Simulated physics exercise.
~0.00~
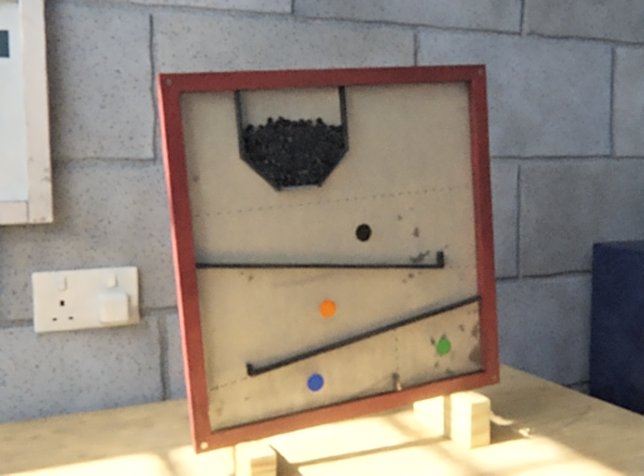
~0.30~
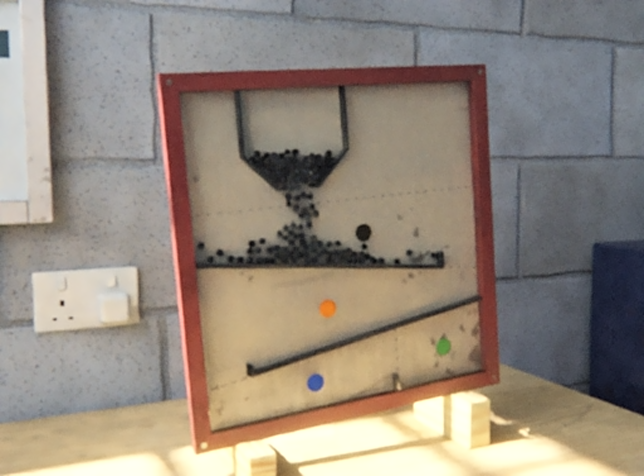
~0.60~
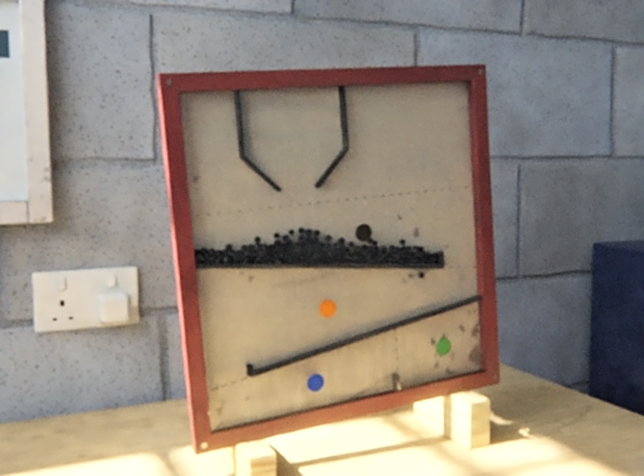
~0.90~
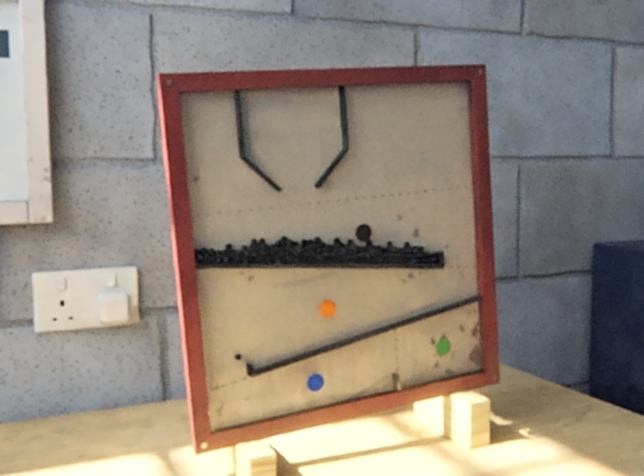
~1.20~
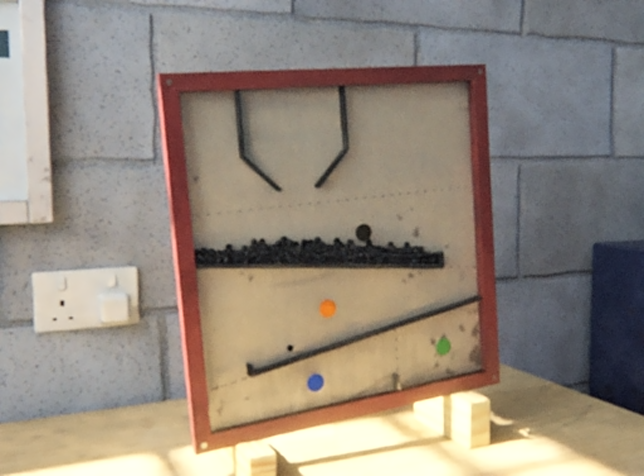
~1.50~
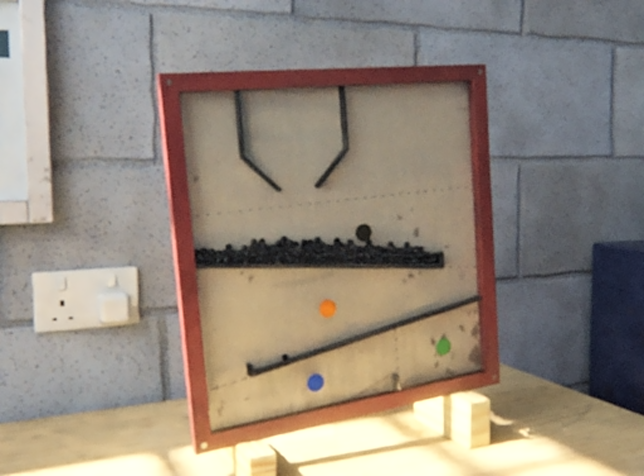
Small black beads fill a funnel-shaped hopper at the top of a clear-fronted, red-framed case, which stands on a wooden table before a grey block wall and is seen from the front by a still camera. Below are a long dark shelf with a black sticker above it, a sloping bar, and orange, blue and green stickers lower down. The beads pour through the hopper's opening and spread both ways along the shelf. The hopper empties, and the heap flattens into a long layer. A stray bead appears near the sloping bar's lower end, then hops and settles on it, while nearly all the others rest on the shelf.
